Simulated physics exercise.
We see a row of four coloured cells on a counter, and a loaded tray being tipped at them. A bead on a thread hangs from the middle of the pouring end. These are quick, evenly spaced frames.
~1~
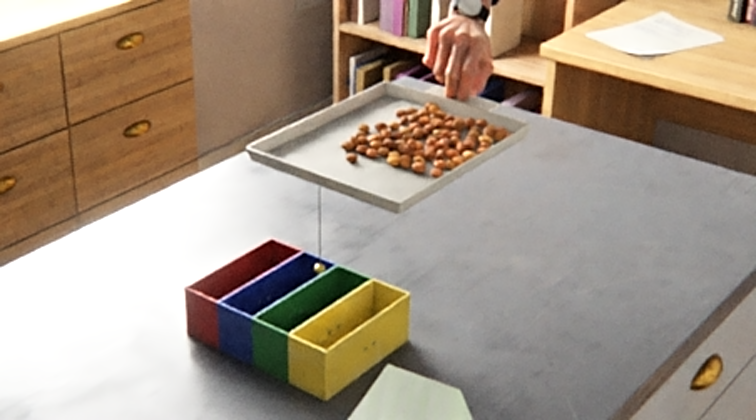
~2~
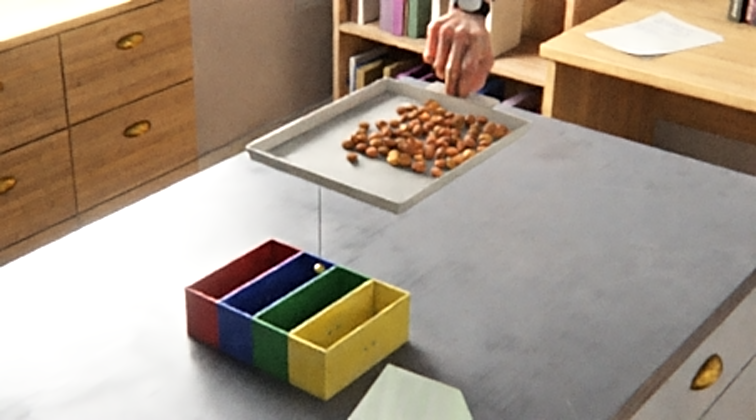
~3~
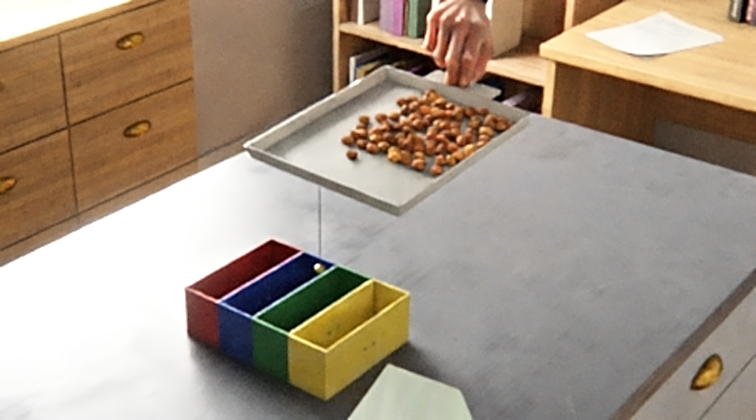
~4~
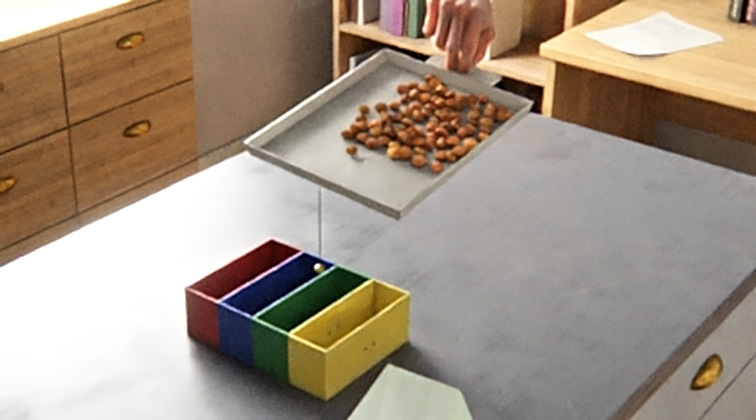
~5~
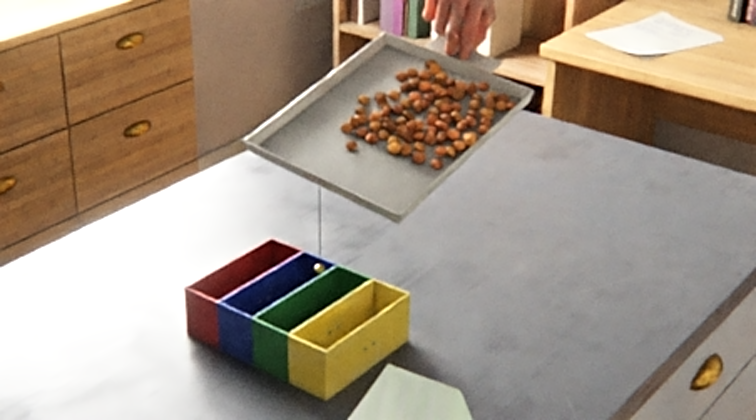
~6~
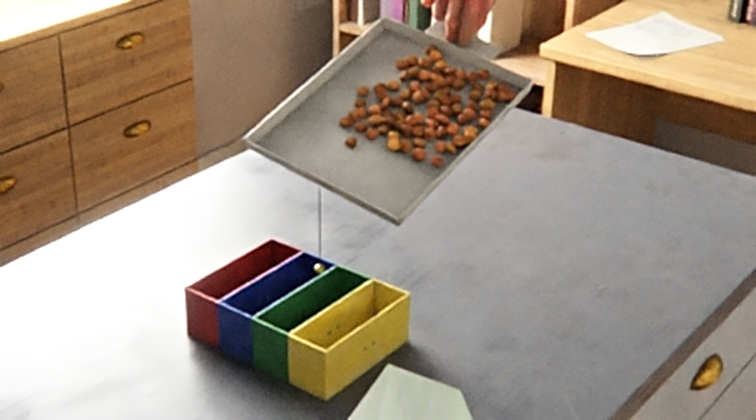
The clip opens on a hand holding a level tray of small brown pieces above a counter, near a box with red, blue, green and yellow compartments. The hand then gradually tilts the tray, its far side rising and its right front corner dipping lowest, while the pieces stay clustered on it.
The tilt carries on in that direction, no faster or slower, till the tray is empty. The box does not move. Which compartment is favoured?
It favours the yellow compartment.
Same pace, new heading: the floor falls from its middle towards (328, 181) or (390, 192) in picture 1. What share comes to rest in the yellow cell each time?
Roughly 20 per cent, and 40 per cent.
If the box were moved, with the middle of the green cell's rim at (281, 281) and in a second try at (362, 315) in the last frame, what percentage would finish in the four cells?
The first gives 0 %, the second 100 %.
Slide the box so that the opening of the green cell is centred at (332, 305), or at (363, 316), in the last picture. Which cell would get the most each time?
First the yellow cell, then green.
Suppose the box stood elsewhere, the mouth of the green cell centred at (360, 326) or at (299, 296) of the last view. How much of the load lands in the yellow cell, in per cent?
About 20 and 30 per cent.
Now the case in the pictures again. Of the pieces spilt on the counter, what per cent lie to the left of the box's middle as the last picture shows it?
Some 0 per cent.
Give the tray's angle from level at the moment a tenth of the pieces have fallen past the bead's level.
At some 70 degrees.
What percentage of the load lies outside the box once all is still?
About 50 per cent.
Soon, tray tipped steeply; most on the tray; a stray few in the yellow cell; a small part falling or outside the box.
A while on, tray tipped past a quarter turn; a stray few on the tray; about a third in the yellow cell; a stray few in the green cell; about two thirds falling or outside the box.
Towards the end, tray tipped past a quarter turn; about half in the yellow cell; a stray few in the green cell; about half falling or outside the box.
Finally, tray tipped past a quarter turn; about half in the yellow cell; a stray few in the green cell; none in the blue cell; none in the red cell; about half outside the box.
